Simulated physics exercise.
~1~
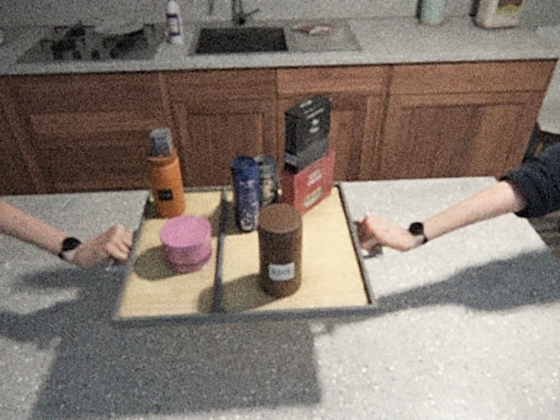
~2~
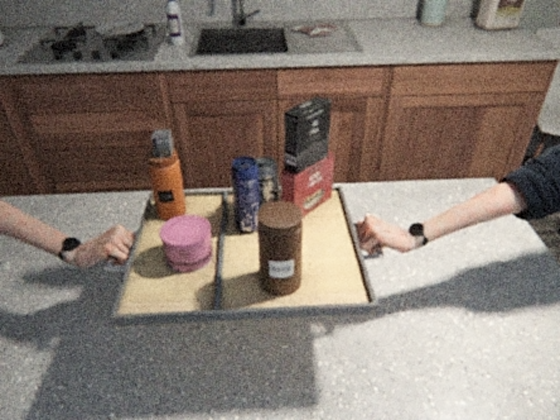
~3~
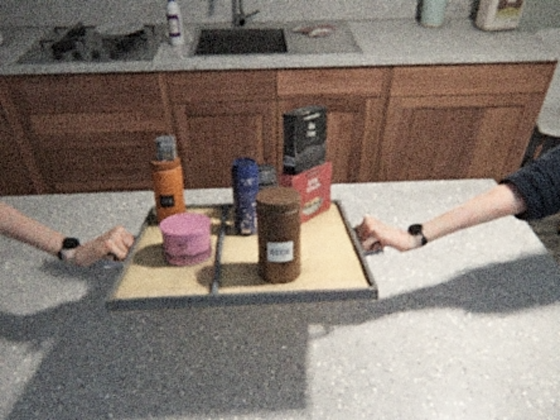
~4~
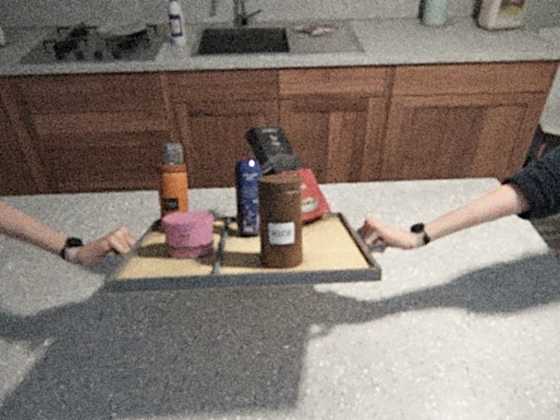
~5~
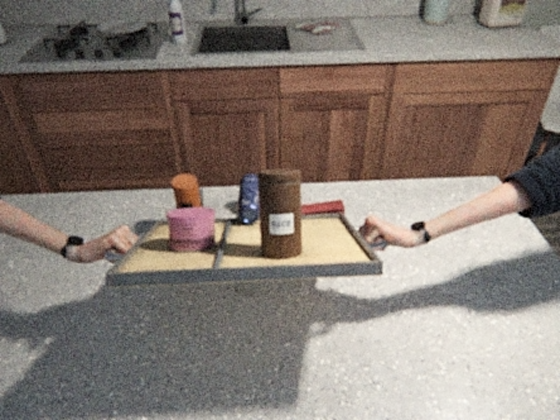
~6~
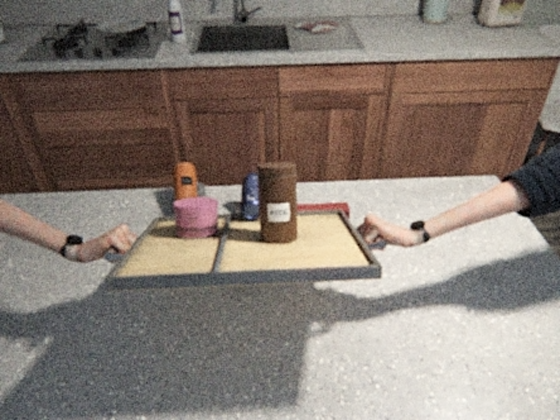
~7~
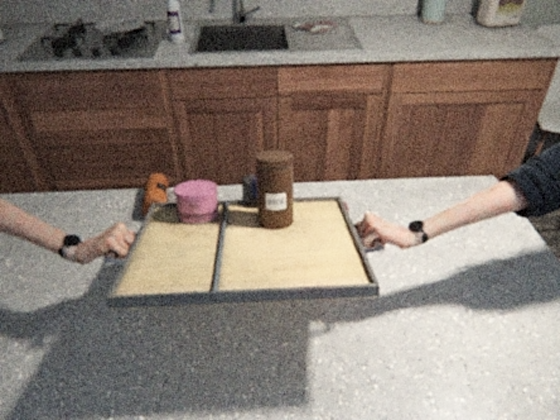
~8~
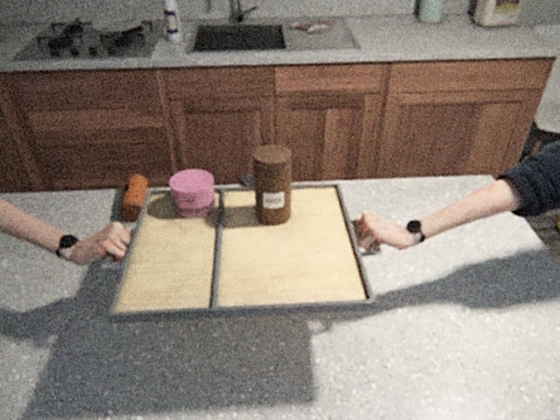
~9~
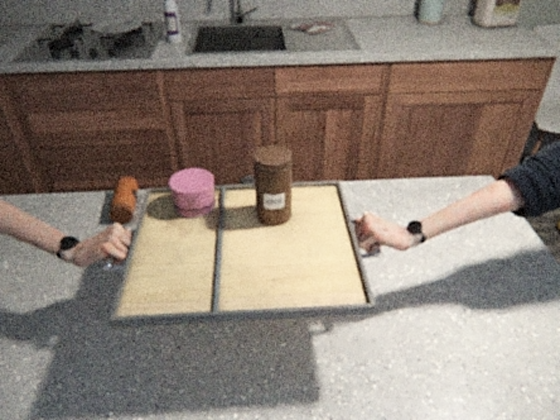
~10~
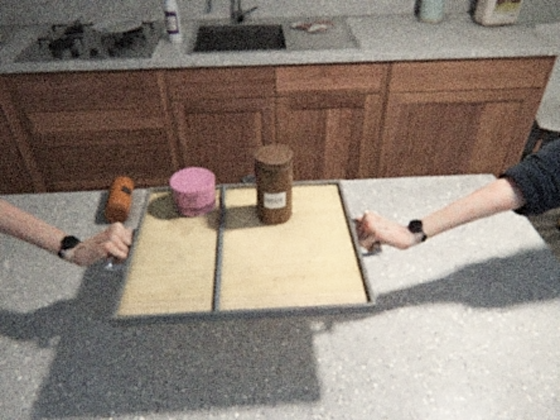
In a kitchen, seen from slightly above and facing wooden cabinets and a sink, two hands hold a divided tray over a speckled grey counter. An orange jar and a pink tub stand on the left, a brown jar near the middle, and blue, black and red items behind it. The tray tips far edge down, and the black and red items topple off the back, followed by the orange jar and blue can. The pink tub and brown jar slide toward the far rim. The tray levels with only those two upright aboard, while the orange jar lies beyond its left corner.
